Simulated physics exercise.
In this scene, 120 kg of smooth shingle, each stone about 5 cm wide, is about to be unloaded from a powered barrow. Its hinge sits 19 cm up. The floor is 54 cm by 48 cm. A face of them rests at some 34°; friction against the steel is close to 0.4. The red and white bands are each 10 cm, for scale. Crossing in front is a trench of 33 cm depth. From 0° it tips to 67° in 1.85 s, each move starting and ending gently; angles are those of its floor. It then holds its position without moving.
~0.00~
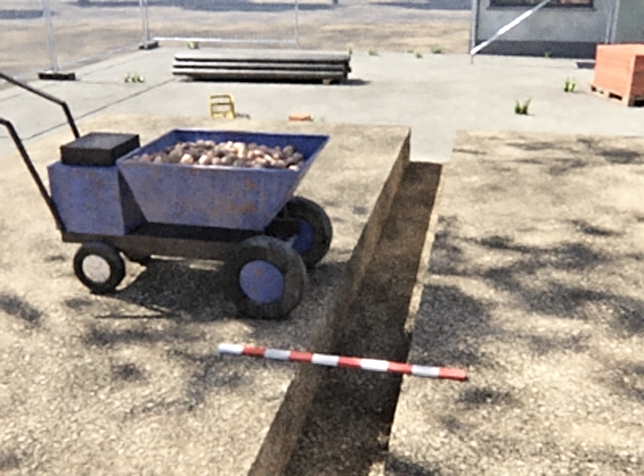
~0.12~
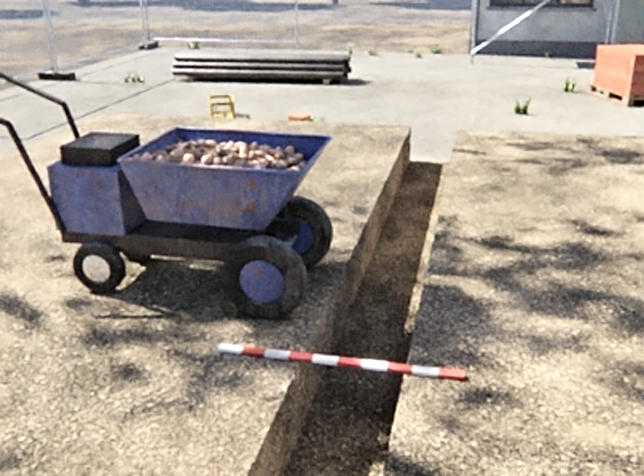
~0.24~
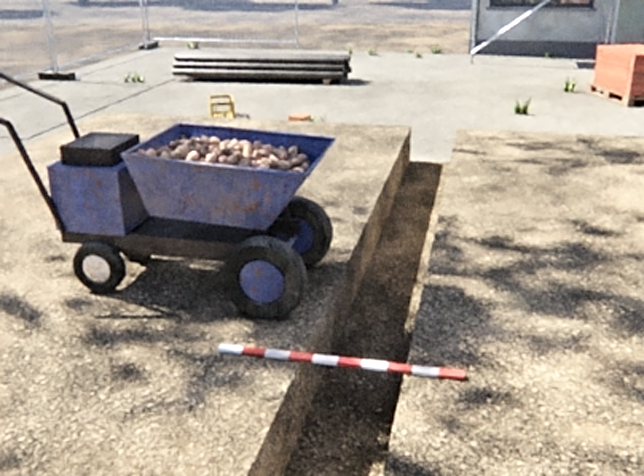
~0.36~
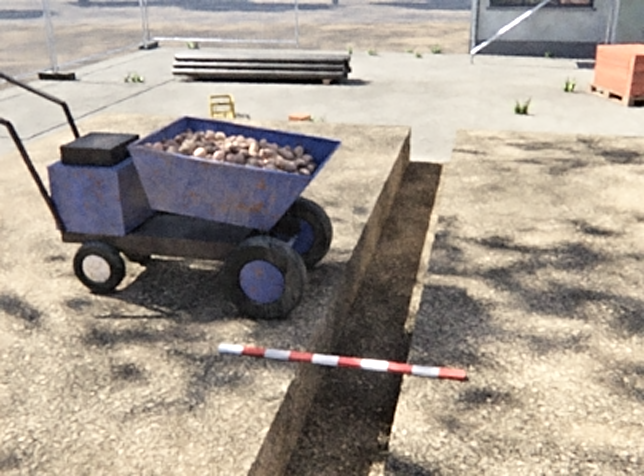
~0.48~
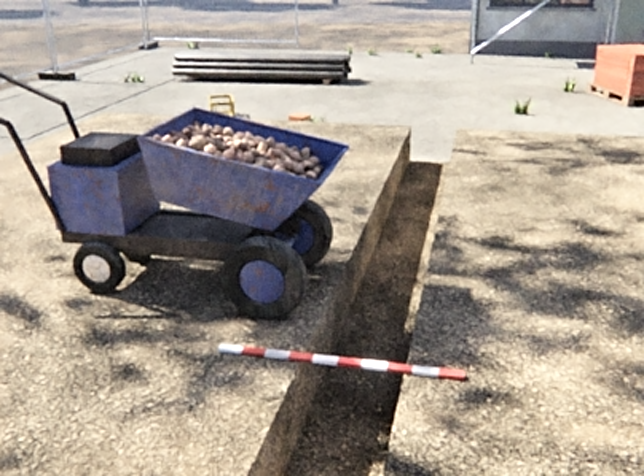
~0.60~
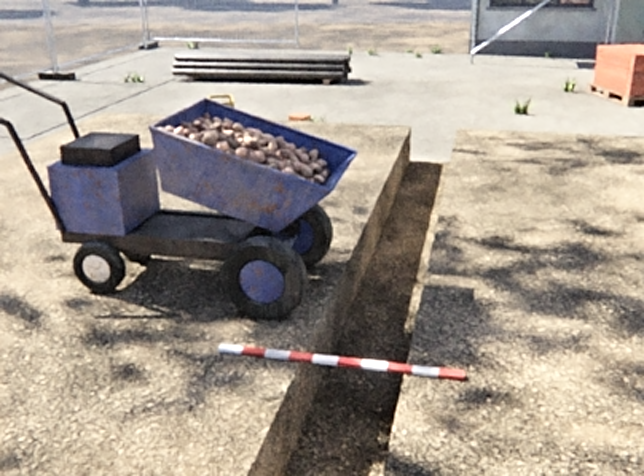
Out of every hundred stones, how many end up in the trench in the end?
Around 57 in every hundred.
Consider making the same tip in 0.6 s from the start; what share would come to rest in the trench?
That would give about 35 percent.
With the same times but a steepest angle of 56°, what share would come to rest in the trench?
Some 35 in a hundred, I'd say.
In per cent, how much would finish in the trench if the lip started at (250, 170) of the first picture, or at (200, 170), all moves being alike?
Some 100 and some 85 per cent, in that order.
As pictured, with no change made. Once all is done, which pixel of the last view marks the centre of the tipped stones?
The tipped stones centre close to (413, 334).
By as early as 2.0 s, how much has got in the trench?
Approx. 15 % of the load.
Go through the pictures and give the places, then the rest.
In the first picture, the tray is at 0°, its lip at (298, 174); the top of the load is at (223, 152).
The second picture shows lip at (300, 174), floor tilted 1°, highest stones at (221, 151); the stones move at 0.1 m/s on average.
In the third picture, the tray is at 3°, its lip at (304, 176); the top of the load is at (214, 147); the stones move at 0.2 m/s on average.
The fourth picture shows lip at (311, 180), floor tilted 7°, highest stones at (193, 140); the stones move at 0.3 m/s on average.
The fifth picture shows lip at (320, 185), floor tilted 11°, highest stones at (196, 132); the stones move at 0.3 m/s on average.
The sixth picture shows lip at (330, 192), floor tilted 17°, highest stones at (203, 125); the stones move at 0.4 m/s on average.
After 1.4 s the floor is at 57°; 99 % in the tray, 1 % in the trench; the foremost stones are at (401, 246).
After 2.0 s the floor is at 67°; 51 % in the tray, 14 % in the trench, 34 % past the trench; the foremost stones are at (535, 314).
After 2.3 s the floor is at 67°; 32 % in the tray, 23 % in the trench, 45 % past the trench; the foremost stones are at (607, 323).
After 4.2 s the floor is at 67°; 0 % in the tray, 57 % in the trench, 43 % past the trench; the foremost stones are at (632, 317).
